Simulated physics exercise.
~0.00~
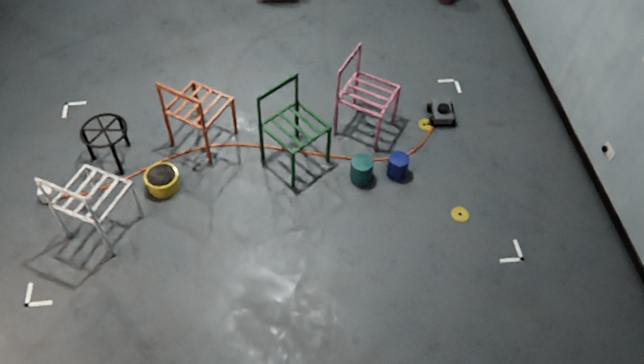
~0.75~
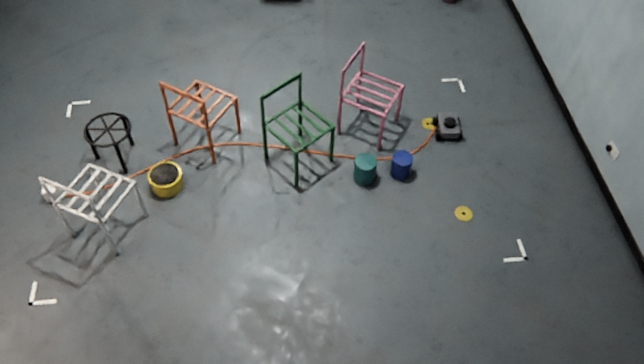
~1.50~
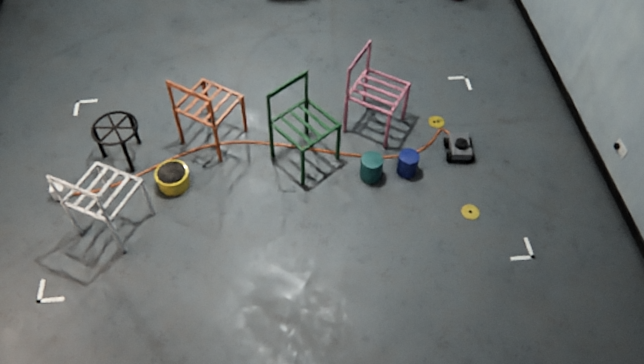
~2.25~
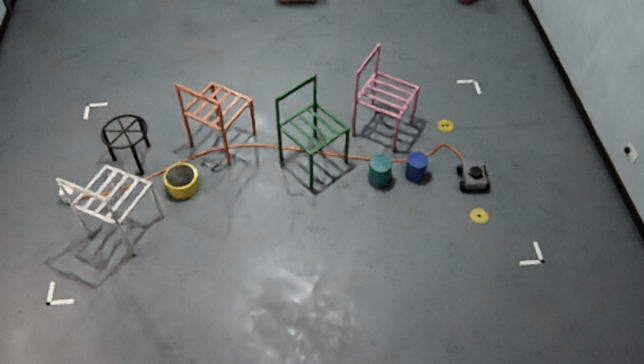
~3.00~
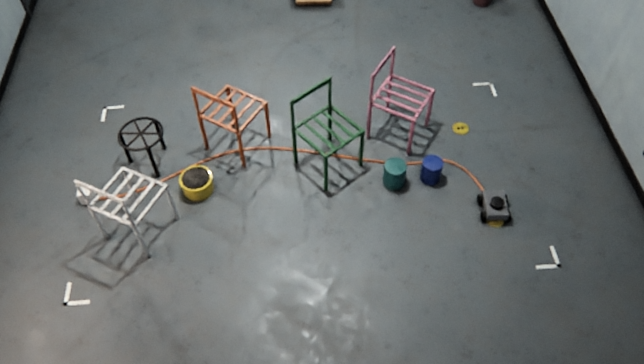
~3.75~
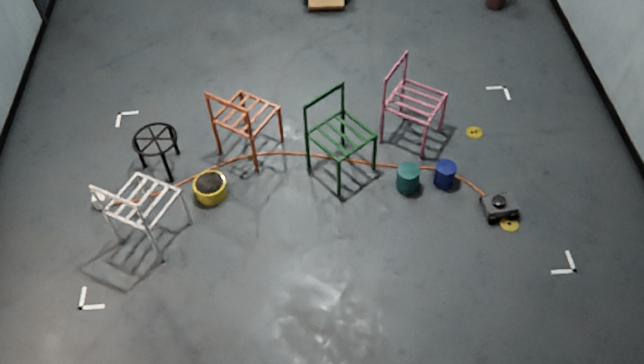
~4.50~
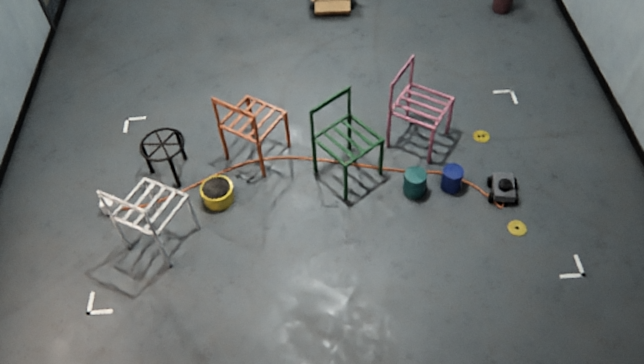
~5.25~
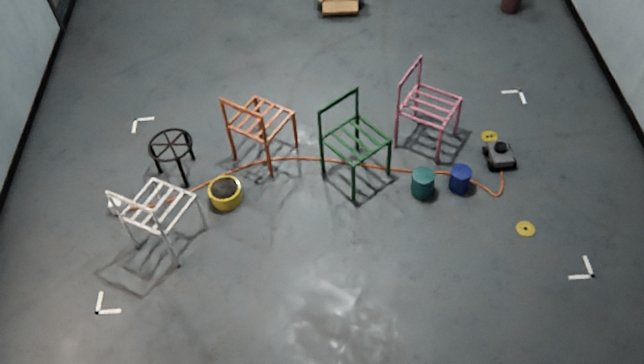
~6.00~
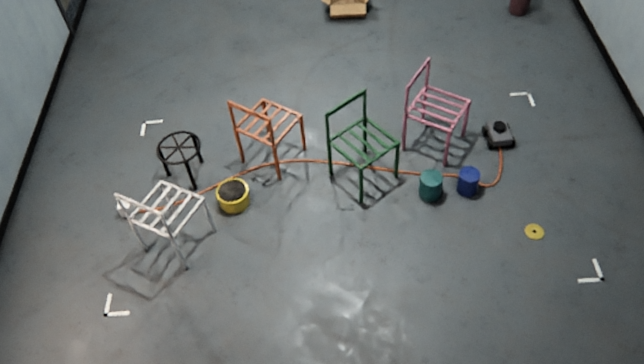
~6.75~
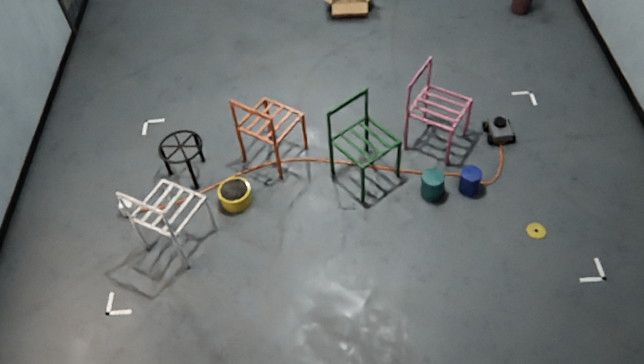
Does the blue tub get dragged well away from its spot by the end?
No, the blue tub hardly stirs. It is still standing beside the teal tub when the cart stops at the upper mark.
